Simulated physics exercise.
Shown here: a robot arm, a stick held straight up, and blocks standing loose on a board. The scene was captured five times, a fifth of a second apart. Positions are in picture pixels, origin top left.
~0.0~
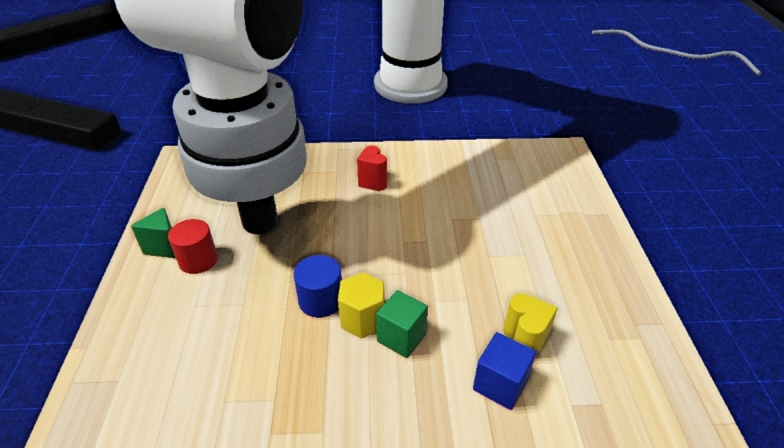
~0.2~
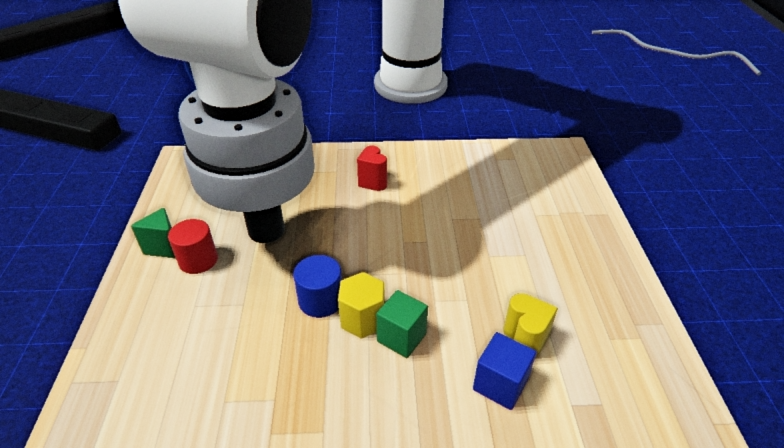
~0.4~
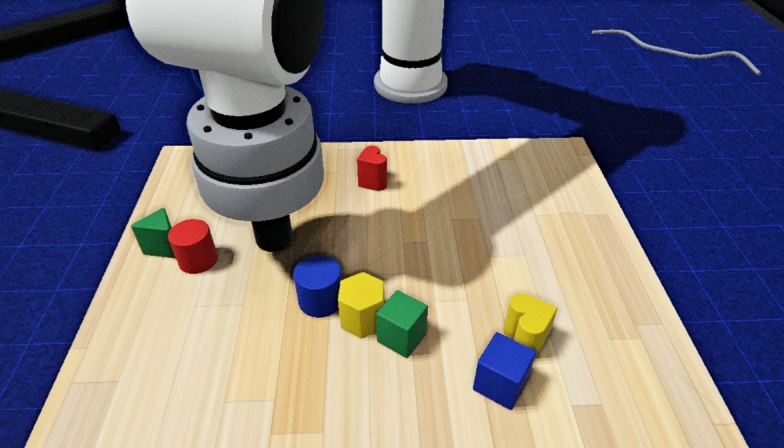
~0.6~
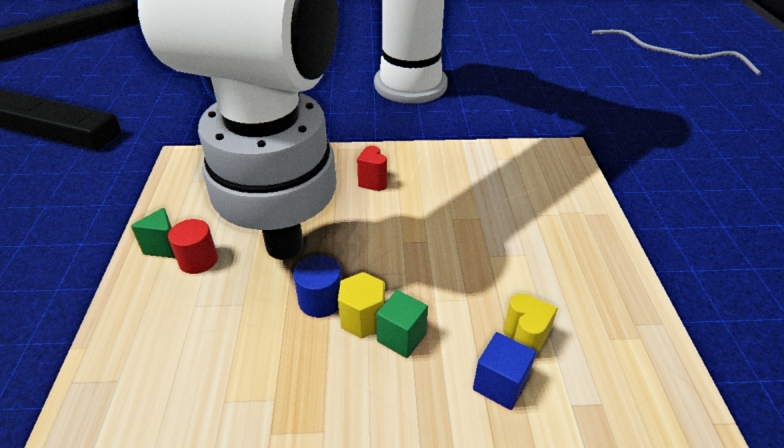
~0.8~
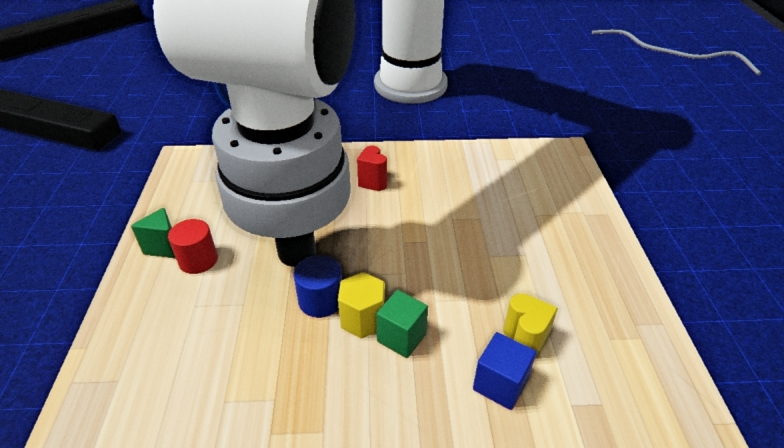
A robot arm moves its black stick rightward and nearer to the blue round block.
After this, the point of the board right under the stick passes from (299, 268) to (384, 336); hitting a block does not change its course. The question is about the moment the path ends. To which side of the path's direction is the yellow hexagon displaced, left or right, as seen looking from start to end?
Moves right.
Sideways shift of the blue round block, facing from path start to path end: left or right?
That block drifts right.
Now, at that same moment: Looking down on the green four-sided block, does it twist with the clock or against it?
Turns anticlockwise.
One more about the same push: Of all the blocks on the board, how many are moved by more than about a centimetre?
Shifted over 1 cm: Three or more.
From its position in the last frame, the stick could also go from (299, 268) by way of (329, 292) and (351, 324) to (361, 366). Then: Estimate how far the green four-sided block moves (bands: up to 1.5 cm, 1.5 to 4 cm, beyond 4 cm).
It will move between 1.5 and 4 cm.
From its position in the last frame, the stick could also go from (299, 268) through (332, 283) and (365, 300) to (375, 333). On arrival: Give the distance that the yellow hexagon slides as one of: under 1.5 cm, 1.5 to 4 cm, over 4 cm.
Long: Over 4 cm.
What follows on the original path. One third of the way, stick at (324, 276); blue round block at (325, 293); yellow hexagon at (371, 305), turned 40° anticlockwise; green four-sided block at (413, 313).
Two thirds of the way, stick at (353, 299); blue round block at (324, 314); yellow hexagon at (376, 312), turned 55° anticlockwise; green four-sided block at (419, 315), turned 25° anticlockwise.
At the end, stick at (384, 323); blue round block at (325, 316); yellow hexagon at (400, 343), turned 50° anticlockwise; green four-sided block at (441, 322), turned 55° anticlockwise.
